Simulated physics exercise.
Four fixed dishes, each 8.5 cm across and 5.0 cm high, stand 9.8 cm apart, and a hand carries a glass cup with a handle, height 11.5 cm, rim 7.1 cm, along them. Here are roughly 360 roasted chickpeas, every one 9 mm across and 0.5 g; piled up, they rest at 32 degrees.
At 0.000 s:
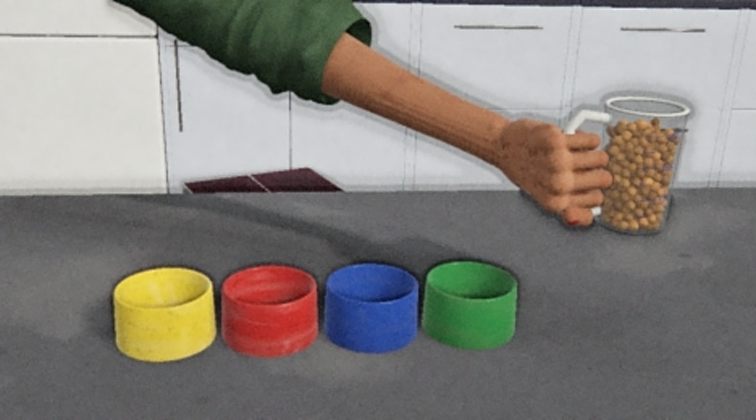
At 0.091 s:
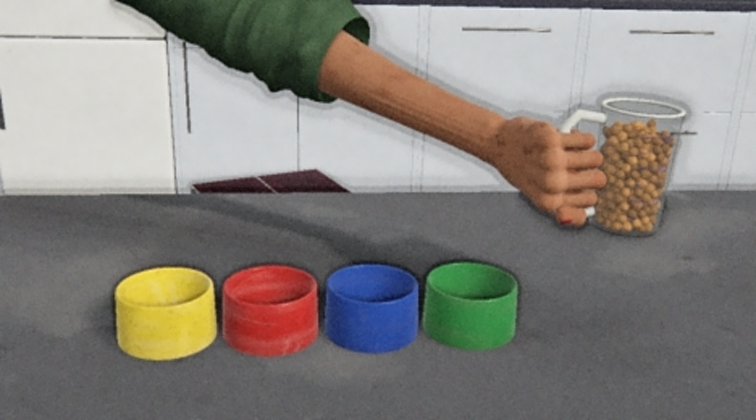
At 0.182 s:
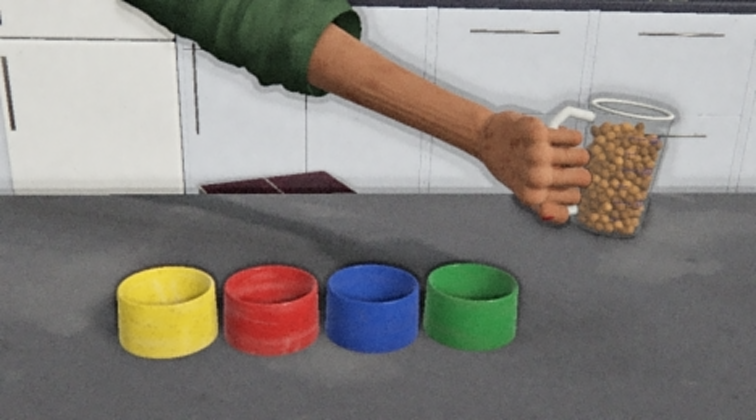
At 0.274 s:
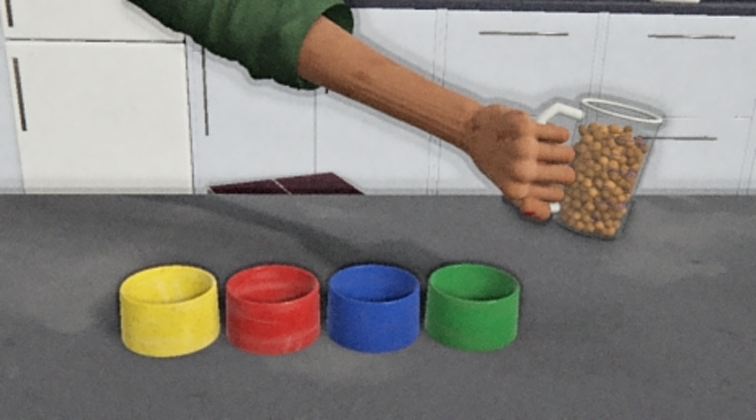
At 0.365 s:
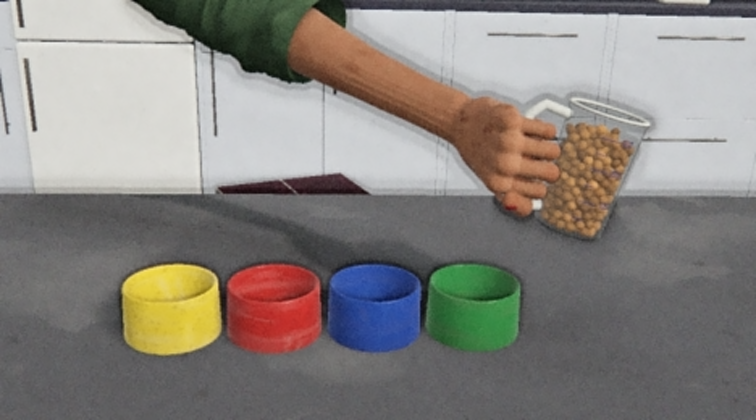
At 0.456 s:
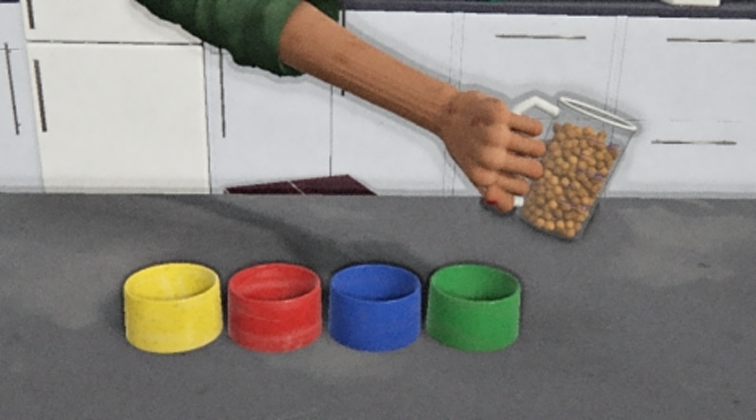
In the video, a hand holds a clear cup of roasted chickpeas by its handle above a gray surface, to the right of yellow, red, blue and green dishes, then moves it slightly left while tilting it gradually clockwise.
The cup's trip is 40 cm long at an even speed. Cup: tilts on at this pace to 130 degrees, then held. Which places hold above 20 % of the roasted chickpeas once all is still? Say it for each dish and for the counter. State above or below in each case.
In each case: Red above, blue below, green below, yellow below, counter below.
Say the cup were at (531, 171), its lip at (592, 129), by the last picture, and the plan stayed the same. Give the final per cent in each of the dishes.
Per cent kept: Red 80, blue 0, green 0, yellow 0.
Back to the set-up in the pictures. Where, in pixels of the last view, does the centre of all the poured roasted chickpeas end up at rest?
After settling, the middle sits near (283, 302).
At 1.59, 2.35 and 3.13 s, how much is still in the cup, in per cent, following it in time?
In order, near 100 %, 90 % and 0 %.
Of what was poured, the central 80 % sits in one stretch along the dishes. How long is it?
Spread: Around 7 cm.
After 1.59 s, tilt 70 degrees; cup holds 100 %.
After 2.35 s, tilt 104 degrees; cup holds 90 %, red 5 %.
After 3.13 s, tilt 130 degrees; cup holds 0 %, red 85 %, blue 5 %.
By 3.6 s all is still; red 85 %, blue 5 %, green 0 %, yellow 0 %, counter 10 %.
